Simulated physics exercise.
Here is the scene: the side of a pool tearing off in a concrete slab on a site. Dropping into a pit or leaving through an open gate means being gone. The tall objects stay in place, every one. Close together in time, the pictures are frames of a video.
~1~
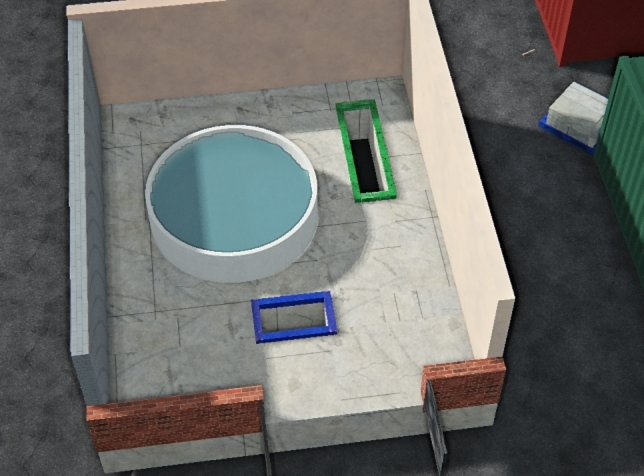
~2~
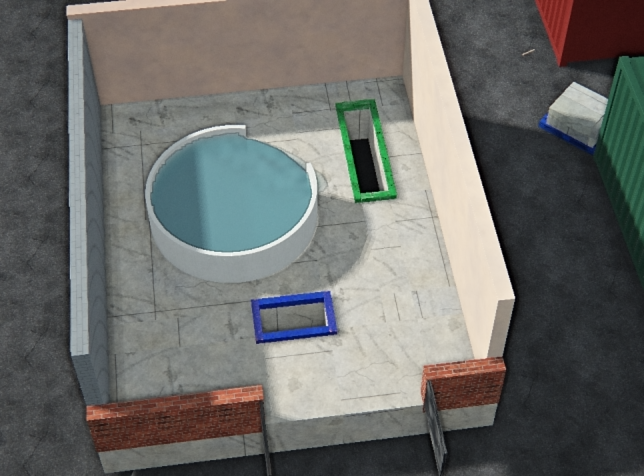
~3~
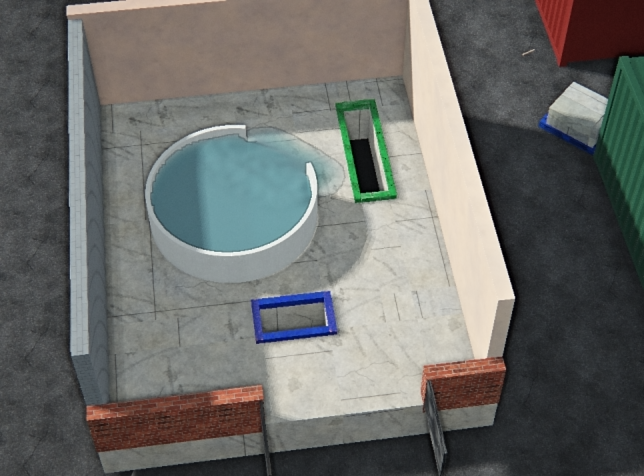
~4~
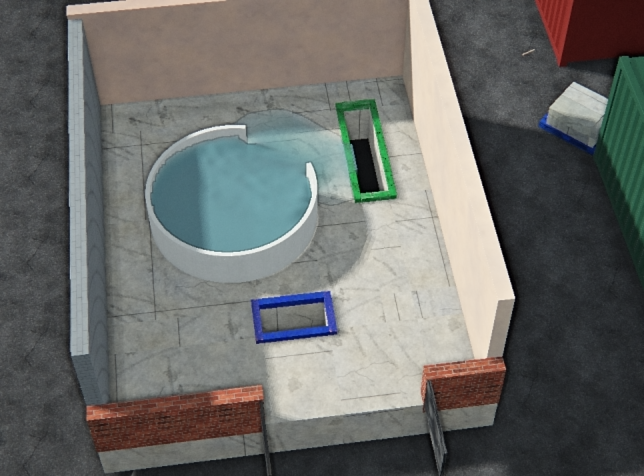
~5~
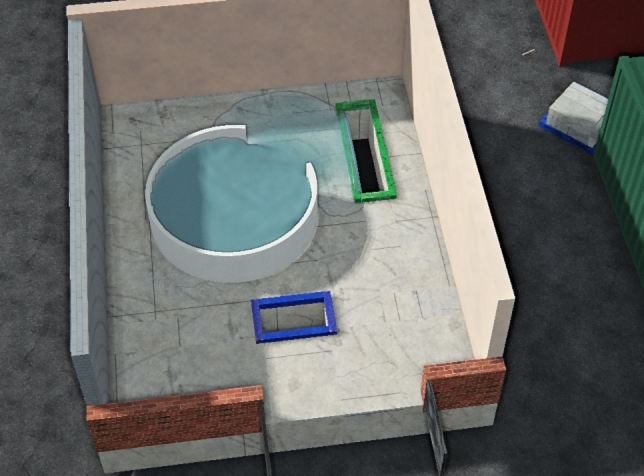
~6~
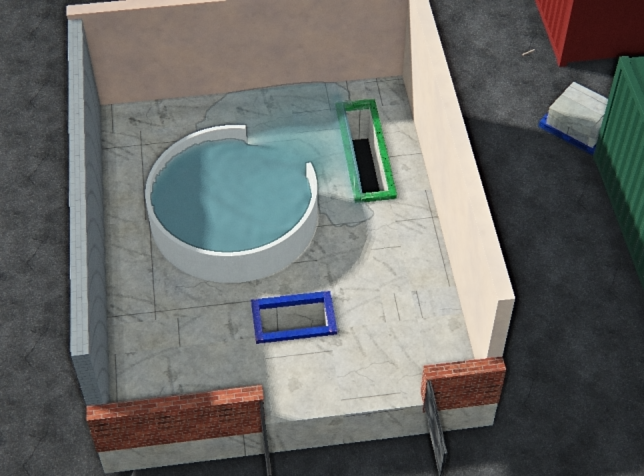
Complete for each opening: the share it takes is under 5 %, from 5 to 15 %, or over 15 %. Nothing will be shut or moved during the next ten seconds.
The share the gate takes is from 5 to 15 %; the share the green pit takes is over 15 %; the share the blue pit takes is under 5 %.
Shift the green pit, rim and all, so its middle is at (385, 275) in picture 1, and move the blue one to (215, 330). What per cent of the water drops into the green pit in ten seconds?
Result - green pit, 4 in a hundred.
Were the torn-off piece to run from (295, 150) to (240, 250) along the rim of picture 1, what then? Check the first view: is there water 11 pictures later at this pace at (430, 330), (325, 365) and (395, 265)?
Result, in sequence: Inundated; untouched by the flood; inundated.
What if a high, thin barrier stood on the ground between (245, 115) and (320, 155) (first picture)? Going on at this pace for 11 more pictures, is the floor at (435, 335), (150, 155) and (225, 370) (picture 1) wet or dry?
Result, listed order: Spot 1 kept clear of the flood, spot 2 reached by the flood, spot 3 kept clear of the flood.
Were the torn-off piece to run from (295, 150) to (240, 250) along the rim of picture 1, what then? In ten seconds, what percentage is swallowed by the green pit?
Roughly 10 per cent goes to the green pit.
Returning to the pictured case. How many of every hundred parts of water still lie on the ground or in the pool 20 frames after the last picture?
Close to 80 in a hundred.
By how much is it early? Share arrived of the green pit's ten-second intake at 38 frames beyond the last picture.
Share by then: About 95 in a hundred.
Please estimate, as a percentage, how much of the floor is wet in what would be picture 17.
Around 25 percent.
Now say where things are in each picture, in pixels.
Still water in the pool at (232, 191), in the first frame.
Water pours out on the pool's far side and has run to a hidden place, in the second frame.
The front is at (339, 180), out from the gap on the pool's far side, in the third frame.
Water pours out on the pool's far side and has run to (254, 116), in the fourth frame.
The front is at (277, 95), out from the gap on the pool's far side, in the fifth frame.
Water pours out on the pool's far side and has run to (327, 83), in the sixth frame.
A moment on, water covers 20 % of the floor; the gate 0 %, the green pit 6 %, the blue pit 0 %.
Next, water covers 25 % of the floor; the gate 0 %, the green pit 13 %, the blue pit 0 %.
Then, water covers 45 % of the floor; the gate 0 %, the green pit 21 %, the blue pit 0 %.
Later, water covers 75 % of the floor; the gate 2 %, the green pit 27 %, the blue pit 0 %.
In the end, water covers 95 % of the floor; the gate 8 %, the green pit 29 %, the blue pit 0 %.
